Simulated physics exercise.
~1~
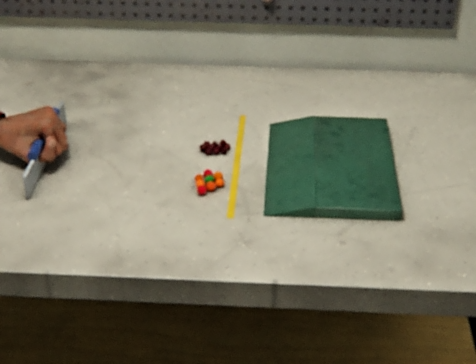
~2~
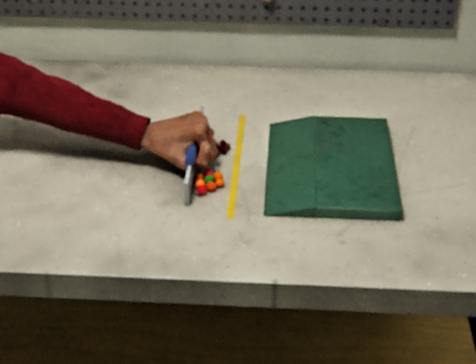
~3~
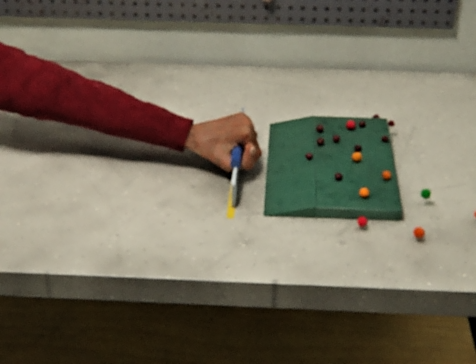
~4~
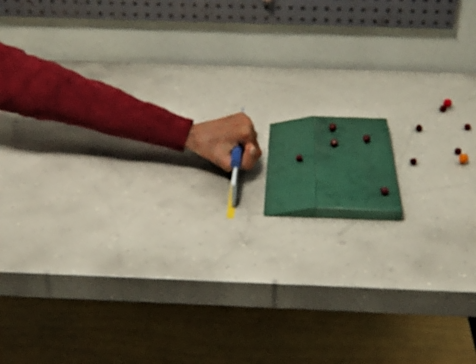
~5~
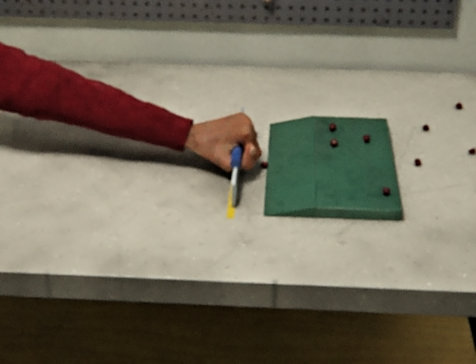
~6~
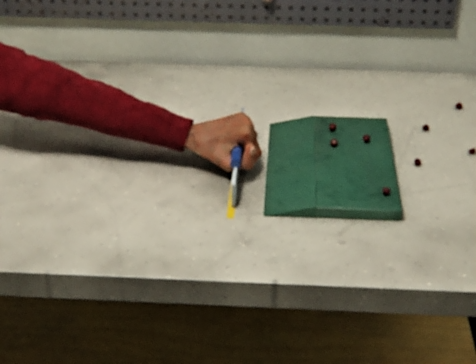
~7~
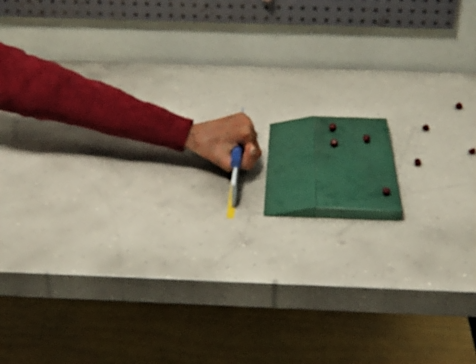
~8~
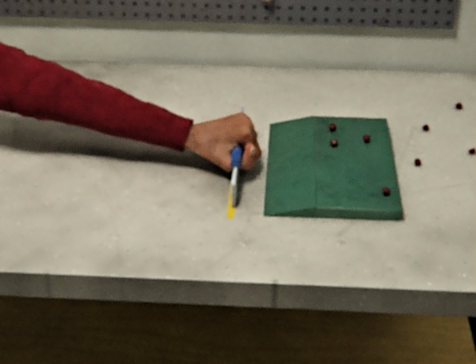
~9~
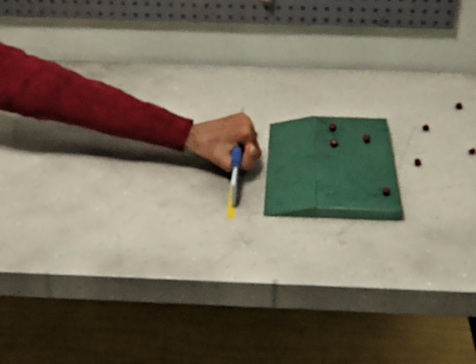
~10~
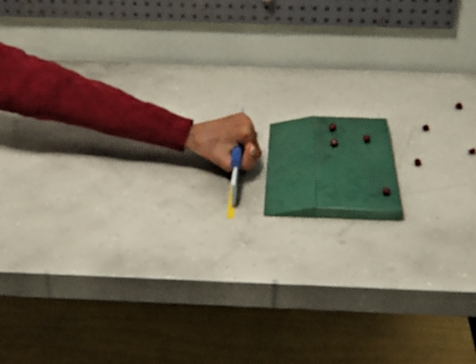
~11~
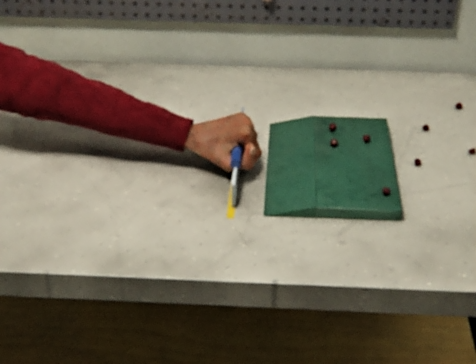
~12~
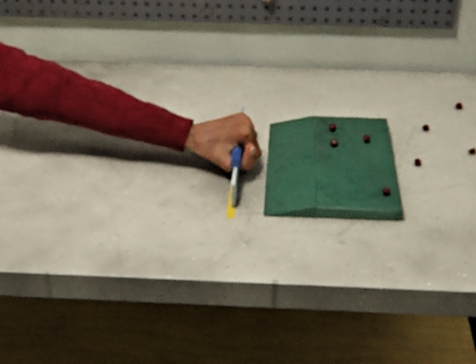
Hand-held scraper sweeping bright balls and dark beads right across a green wedge, stopping at yellow tape as only dark beads remain visible.
